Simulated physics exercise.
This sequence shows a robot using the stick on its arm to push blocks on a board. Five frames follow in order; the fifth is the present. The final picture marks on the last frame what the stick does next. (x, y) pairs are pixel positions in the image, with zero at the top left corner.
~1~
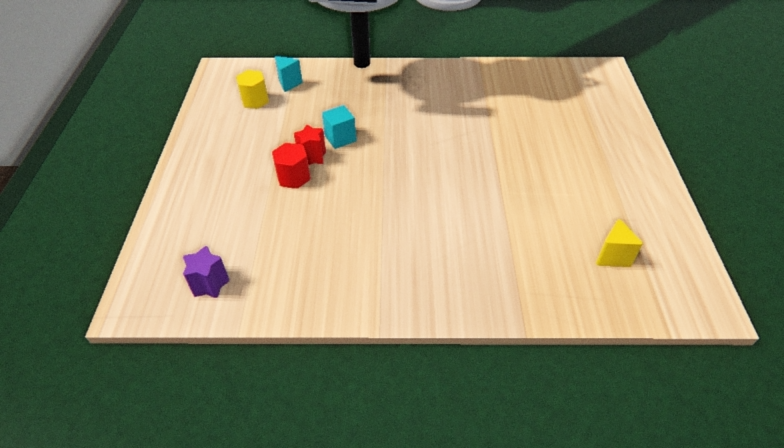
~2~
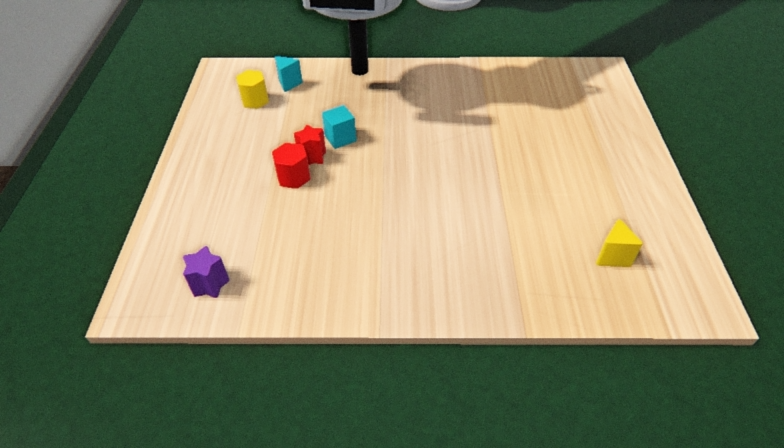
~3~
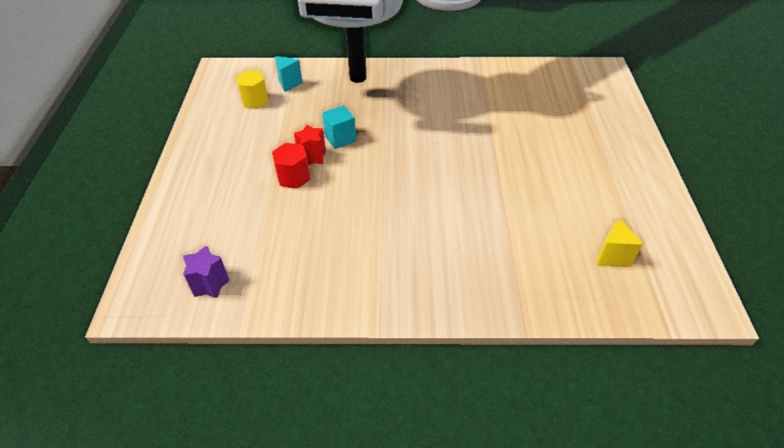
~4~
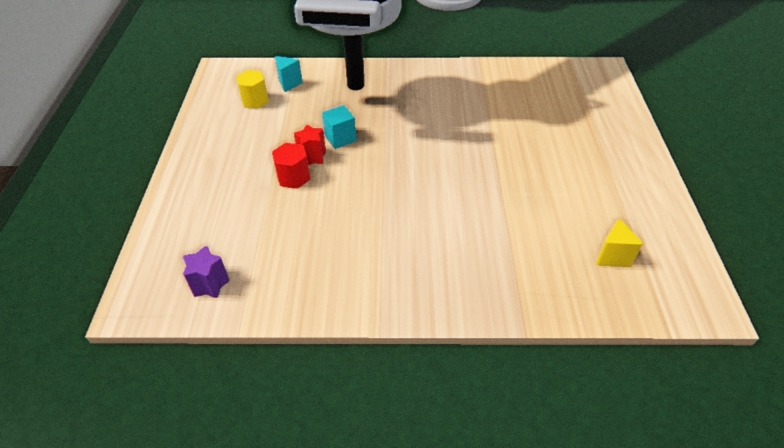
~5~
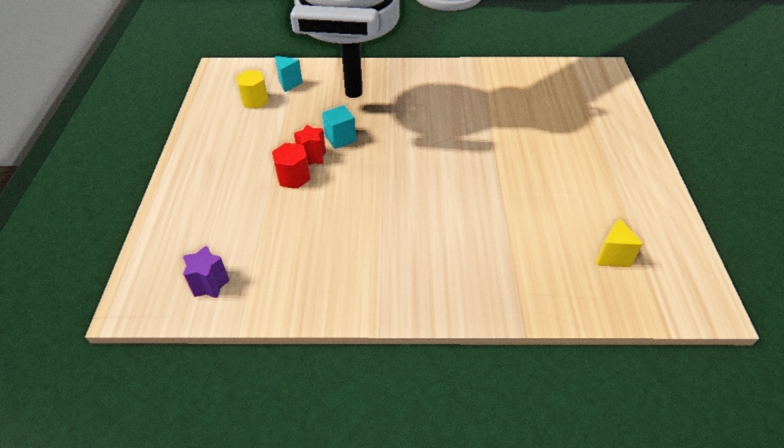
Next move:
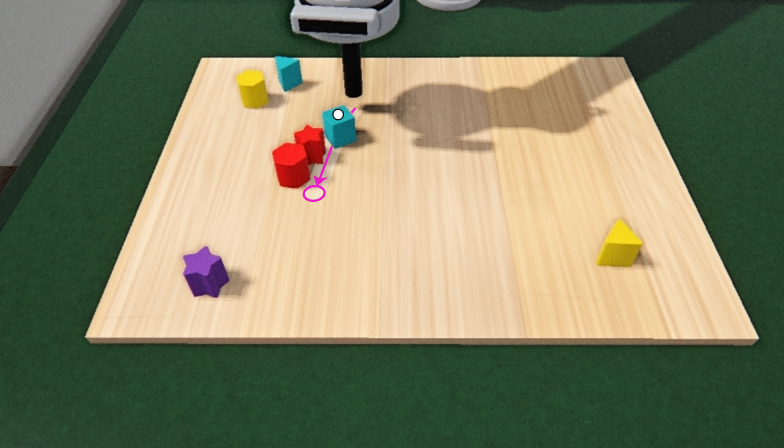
A robot arm's black stick moves slightly down toward the viewer while the blocks stay still.
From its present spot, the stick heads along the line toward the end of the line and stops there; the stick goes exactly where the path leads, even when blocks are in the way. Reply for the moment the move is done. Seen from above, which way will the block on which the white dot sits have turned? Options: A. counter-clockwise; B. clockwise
A
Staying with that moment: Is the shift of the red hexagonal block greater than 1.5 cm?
Yes, I think so.
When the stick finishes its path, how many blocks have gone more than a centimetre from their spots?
Moved: More than two.
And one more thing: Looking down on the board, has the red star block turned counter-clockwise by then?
Final answer: No.
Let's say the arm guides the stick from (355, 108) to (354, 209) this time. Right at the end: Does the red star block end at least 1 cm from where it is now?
Yes
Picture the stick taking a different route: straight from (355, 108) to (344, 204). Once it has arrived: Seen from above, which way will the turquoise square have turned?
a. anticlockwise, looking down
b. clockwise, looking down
Correct choice: B.
The line goes from (355, 108) over (338, 133) and (326, 162) to (314, 193); the dot is on the turquoise square.
On the path given first. One third of the way, stick (336, 118); red star block (307, 135), turned 15° clockwise; turquoise square (333, 127).
Two thirds of the way, stick (324, 147); red hexagonal block (282, 157); red star block (302, 141), turned 60° clockwise; turquoise square (340, 148), turned 25° anticlockwise.
At the end, stick (312, 178); red hexagonal block (272, 160), turned 15° anticlockwise; red star block (300, 146), turned 100° clockwise; turquoise square (342, 153), turned 50° anticlockwise.
